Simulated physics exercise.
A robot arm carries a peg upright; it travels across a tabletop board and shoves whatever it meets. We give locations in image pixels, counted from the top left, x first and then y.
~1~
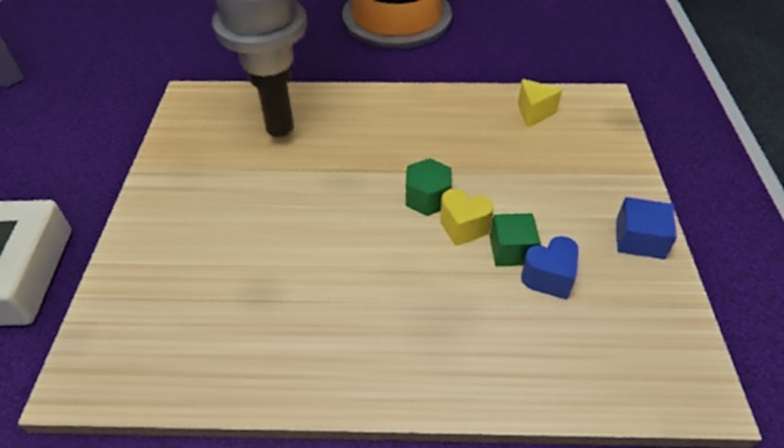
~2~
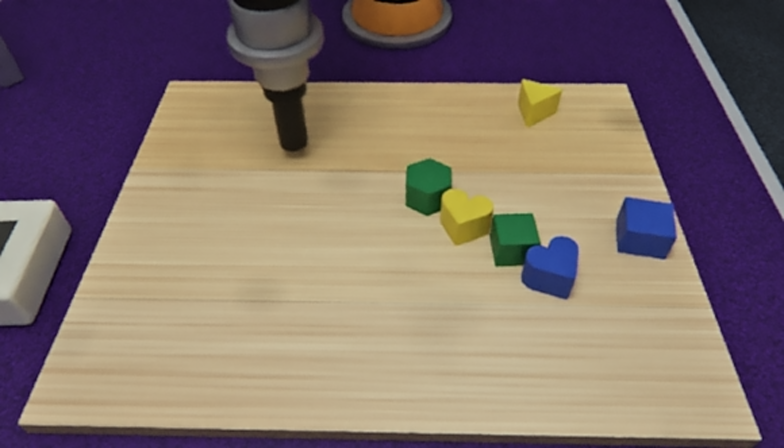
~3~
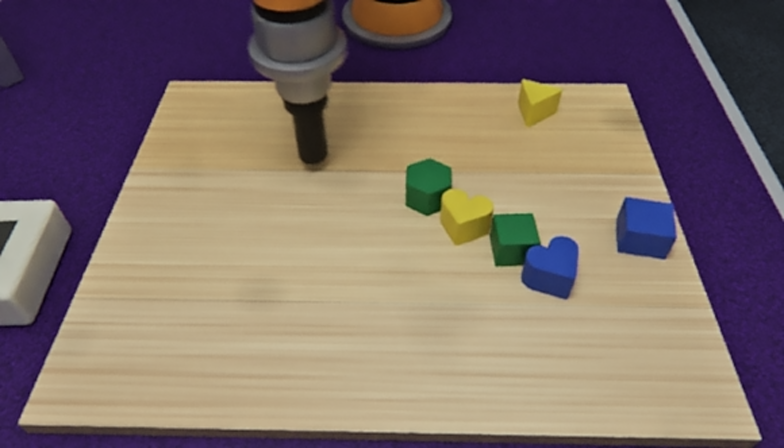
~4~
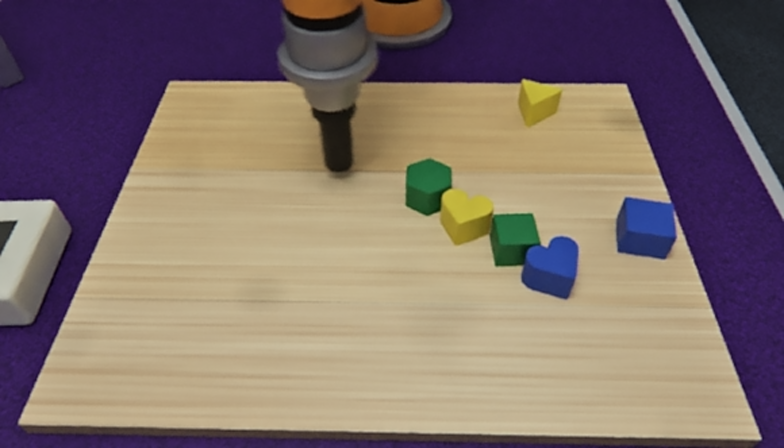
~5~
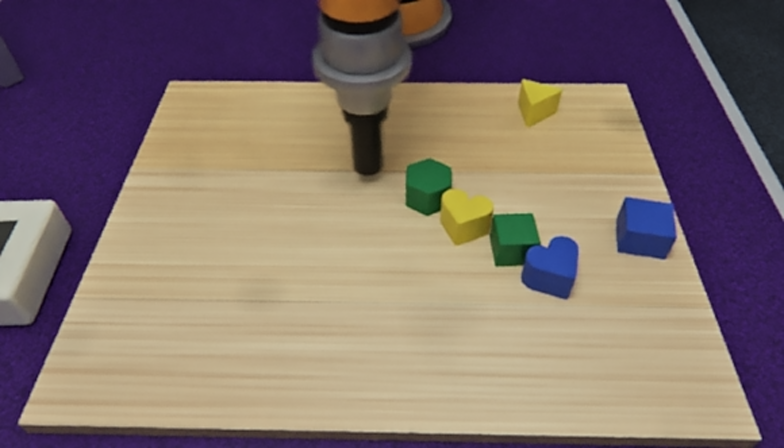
The footage shows a robotic arm's dark peg moving right and slightly toward the viewer over a wooden board, nearing a green hexagonal block beside a yellow heart, a green block and a blue heart, while all the blocks stay still.
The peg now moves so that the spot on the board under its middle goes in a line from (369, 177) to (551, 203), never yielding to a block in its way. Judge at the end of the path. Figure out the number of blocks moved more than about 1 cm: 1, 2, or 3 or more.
When the path ends, I think you'll find three or more blocks out of place by more than 1 cm.
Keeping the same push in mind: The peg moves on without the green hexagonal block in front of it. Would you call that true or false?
This is true.
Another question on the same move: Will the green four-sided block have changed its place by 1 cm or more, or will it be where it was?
That block ends up displaced.
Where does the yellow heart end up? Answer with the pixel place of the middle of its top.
By then it is at (480, 236).
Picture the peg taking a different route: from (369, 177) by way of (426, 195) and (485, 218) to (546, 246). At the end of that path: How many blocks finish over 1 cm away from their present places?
I expect three or more blocks to be moved by more than 1 cm.
The first path, step by step. One third of the way, peg at (428, 174); green hexagonal block at (458, 184), turned 20° clockwise; yellow heart at (481, 220), turned 15° clockwise; green four-sided block at (532, 241), turned 20° anticlockwise; blue heart at (570, 264).
Two thirds of the way, peg at (491, 183); green hexagonal block at (495, 200), turned 90° clockwise; yellow heart at (480, 236), turned 30° clockwise; green four-sided block at (530, 250), turned 55° anticlockwise; blue heart at (577, 267).
At the end, peg at (554, 192); green hexagonal block at (498, 201), turned 95° clockwise; yellow heart at (480, 236), turned 30° clockwise; green four-sided block at (530, 250), turned 55° anticlockwise; blue heart at (577, 267).
